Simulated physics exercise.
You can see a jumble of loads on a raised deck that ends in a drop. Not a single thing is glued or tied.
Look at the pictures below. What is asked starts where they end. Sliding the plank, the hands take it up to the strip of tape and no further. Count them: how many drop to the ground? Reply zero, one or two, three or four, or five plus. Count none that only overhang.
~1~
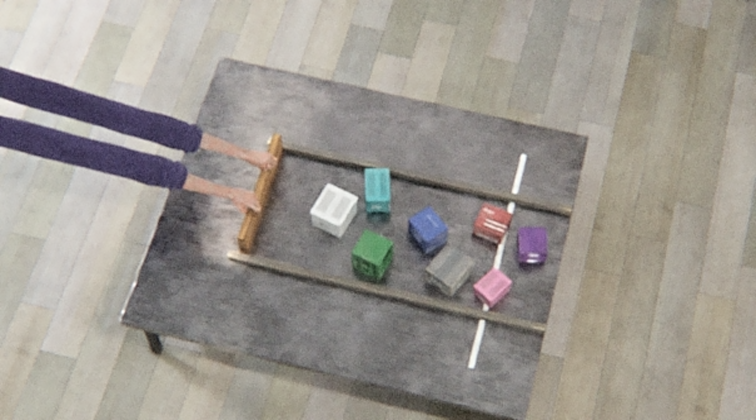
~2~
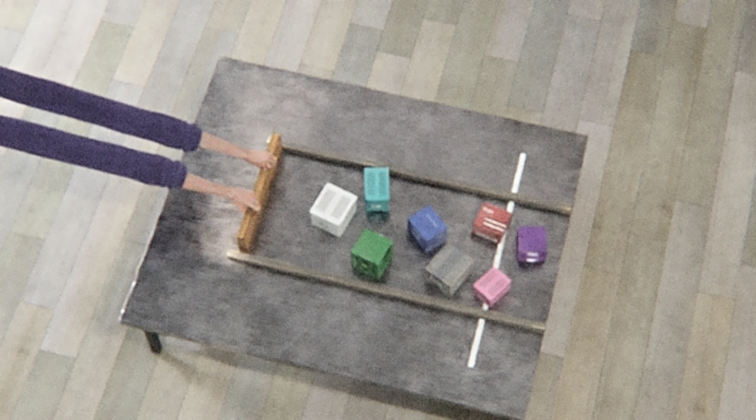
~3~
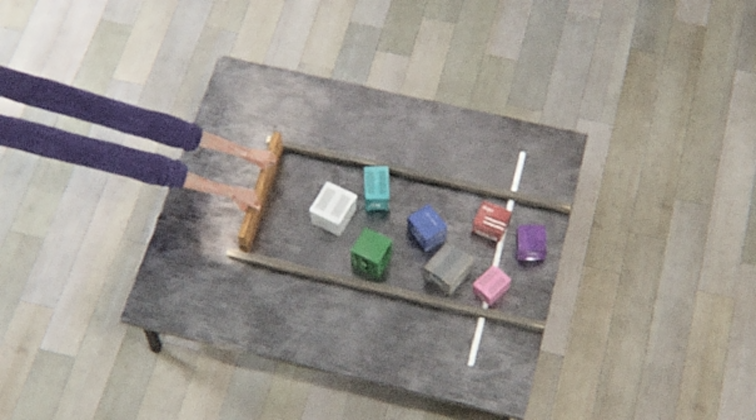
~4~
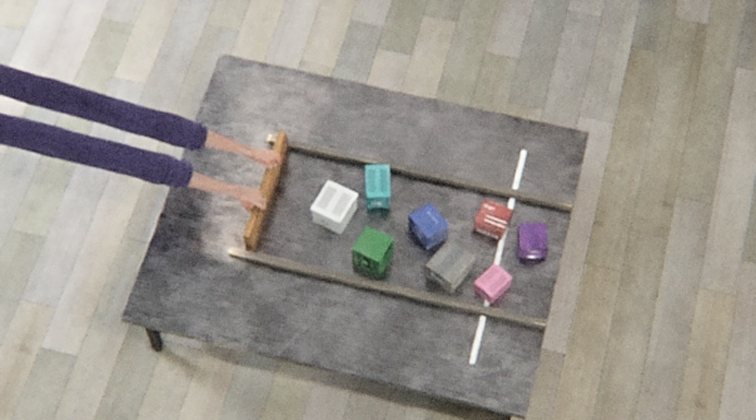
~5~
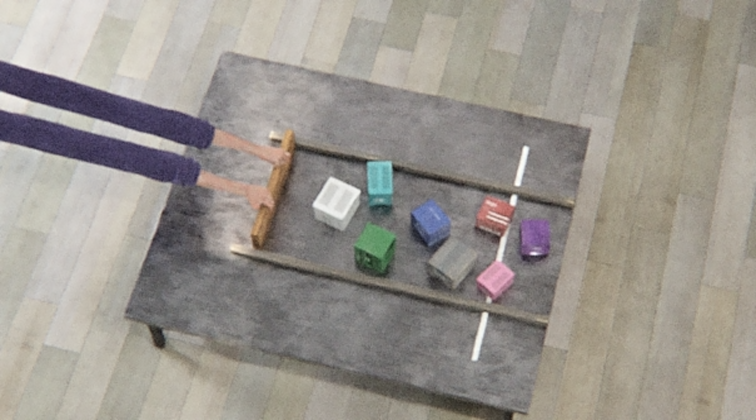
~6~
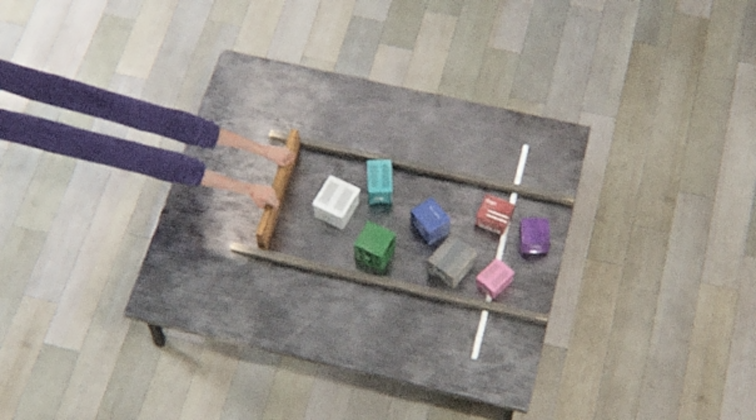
One or two.
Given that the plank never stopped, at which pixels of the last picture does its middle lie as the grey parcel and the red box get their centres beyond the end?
Middle: Roughly (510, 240); roughly (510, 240).
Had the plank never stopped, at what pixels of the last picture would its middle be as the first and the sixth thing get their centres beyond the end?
The first one at (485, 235), the next at (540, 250).
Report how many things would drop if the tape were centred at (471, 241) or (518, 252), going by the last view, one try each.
Counts: 0, 5.
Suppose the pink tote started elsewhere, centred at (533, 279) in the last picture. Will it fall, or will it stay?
Outcome for the pink tote: It drops.
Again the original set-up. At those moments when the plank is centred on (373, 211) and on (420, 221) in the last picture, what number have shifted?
So far 3, and 6 at the second.
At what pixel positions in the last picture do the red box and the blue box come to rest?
You'll find the first one at (560, 221) and the second at (549, 248).
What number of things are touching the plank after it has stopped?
3 are in contact with it.
Early on, none off yet; purple parcel at rest near (535, 235); pink tote at rest near (495, 279); red box at rest near (495, 215).
A while later, none off yet; purple parcel travelled a little near (548, 236); pink tote travelled about its own width near (527, 290); red box travelled about its own width near (527, 212).
Finally, the number that fall off is one or two; lost, pink tote and purple parcel.
